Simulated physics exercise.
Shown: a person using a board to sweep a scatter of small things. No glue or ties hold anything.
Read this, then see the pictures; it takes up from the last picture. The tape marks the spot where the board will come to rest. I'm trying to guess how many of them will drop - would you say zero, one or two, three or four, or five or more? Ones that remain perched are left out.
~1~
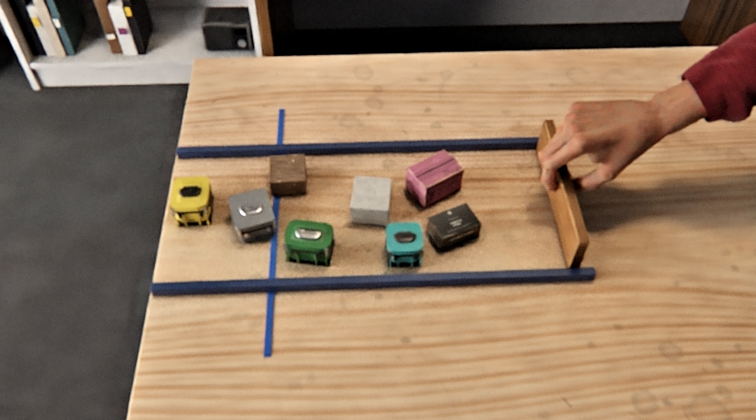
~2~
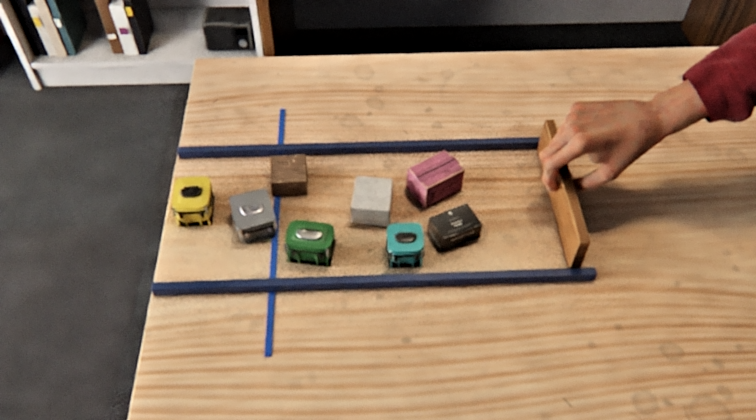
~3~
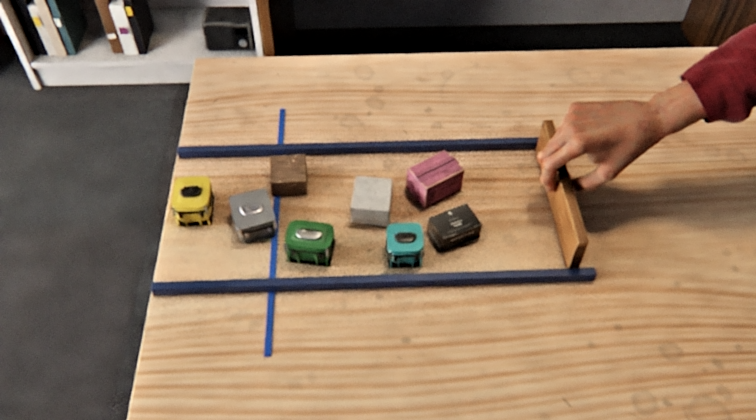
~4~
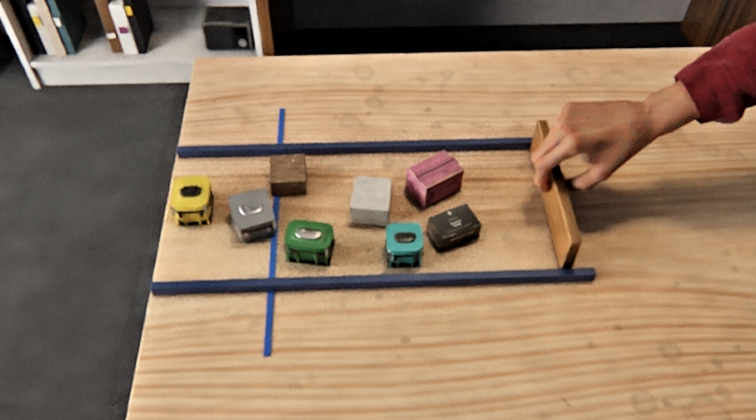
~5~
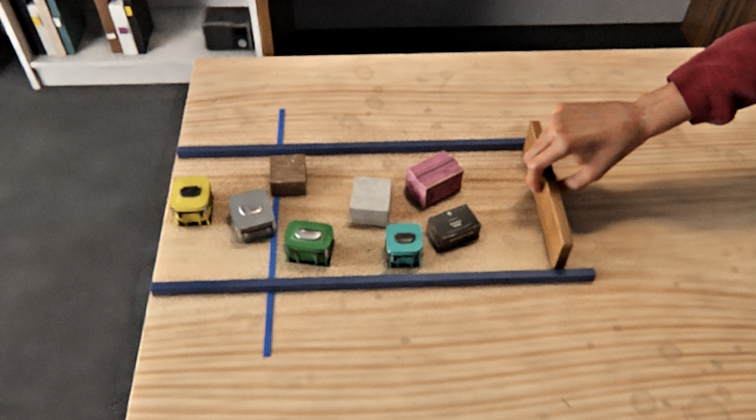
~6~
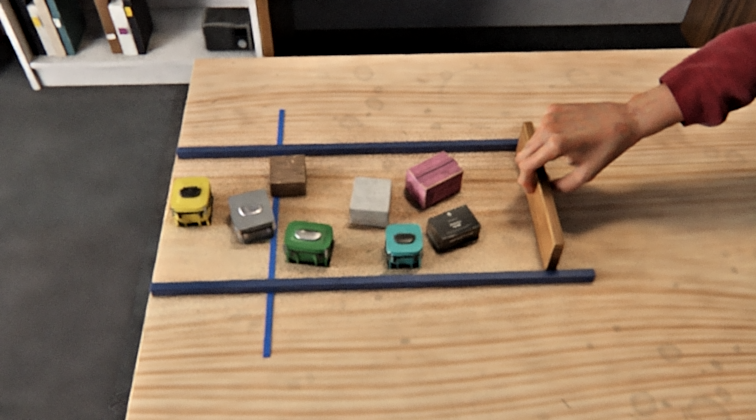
The number that tip off is going to be at least one but under three.
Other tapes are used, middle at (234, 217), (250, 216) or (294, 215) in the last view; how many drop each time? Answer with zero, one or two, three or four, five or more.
In turn: One or two, one or two, one or two.
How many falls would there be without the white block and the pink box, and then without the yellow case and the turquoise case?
First 0, second 0.
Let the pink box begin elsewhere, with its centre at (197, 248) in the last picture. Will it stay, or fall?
Here it holds its spot.
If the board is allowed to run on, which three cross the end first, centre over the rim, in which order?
The yellow case, the grey case, then the brown block.
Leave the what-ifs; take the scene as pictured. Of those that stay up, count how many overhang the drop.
Count of overhanging things: 1.
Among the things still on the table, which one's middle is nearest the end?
Grey case.
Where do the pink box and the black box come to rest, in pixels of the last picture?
Same order as the question: First (253, 174), second (251, 225).
A little later, none off yet; yellow case at rest near (193, 202); grey case at rest near (253, 217); brown block at rest near (288, 176).
Next, none off yet; yellow case shifted a little near (175, 201); grey case shifted about its own width near (209, 218); brown block shifted about its own width near (248, 176).
When it is over, the number that fall off is one or two; down, yellow case.
